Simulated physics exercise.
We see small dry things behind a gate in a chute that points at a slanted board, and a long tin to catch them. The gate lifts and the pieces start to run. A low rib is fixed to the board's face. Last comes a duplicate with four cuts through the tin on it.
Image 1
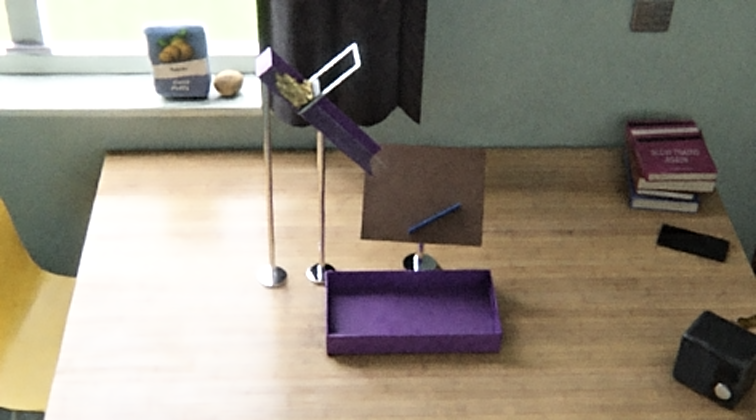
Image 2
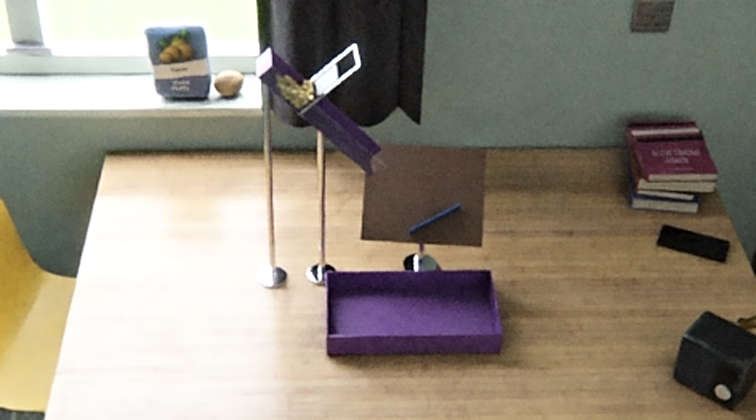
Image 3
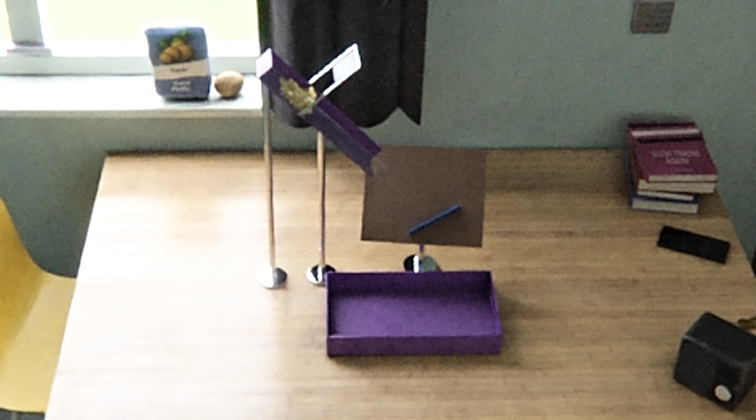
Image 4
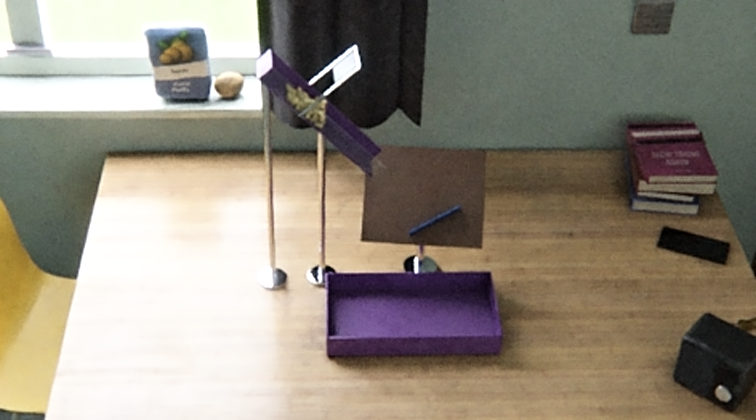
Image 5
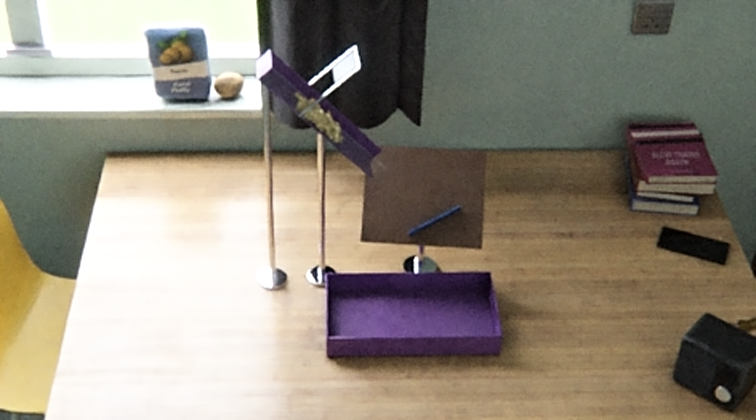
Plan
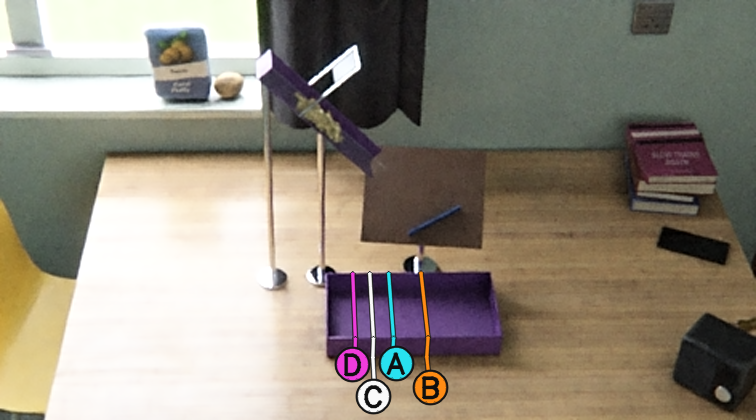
On a wooden desk, a gate lifts and small pale pieces slide partway down a purple chute.
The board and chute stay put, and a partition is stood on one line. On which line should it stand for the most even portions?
Line A does it best.
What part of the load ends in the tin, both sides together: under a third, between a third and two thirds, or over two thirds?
About that: Over two thirds.
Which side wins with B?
Left.
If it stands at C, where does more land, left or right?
More lands on the right.
On the marked copy, line A crosses the front rim at (393, 337); line B crosses the front rim at (427, 336); line C crosses the front rim at (373, 337); line D crosses the front rim at (355, 337).
With A, of what is caught, close to half on the left of the divider, close to half on the right.
With B, of what is caught, all but a few on the left of the divider, a small share on the right.
With C, of what is caught, a small share on the left of the divider, all but a few on the right.
With D, of what is caught, only a few on the left of the divider, all but a few on the right.
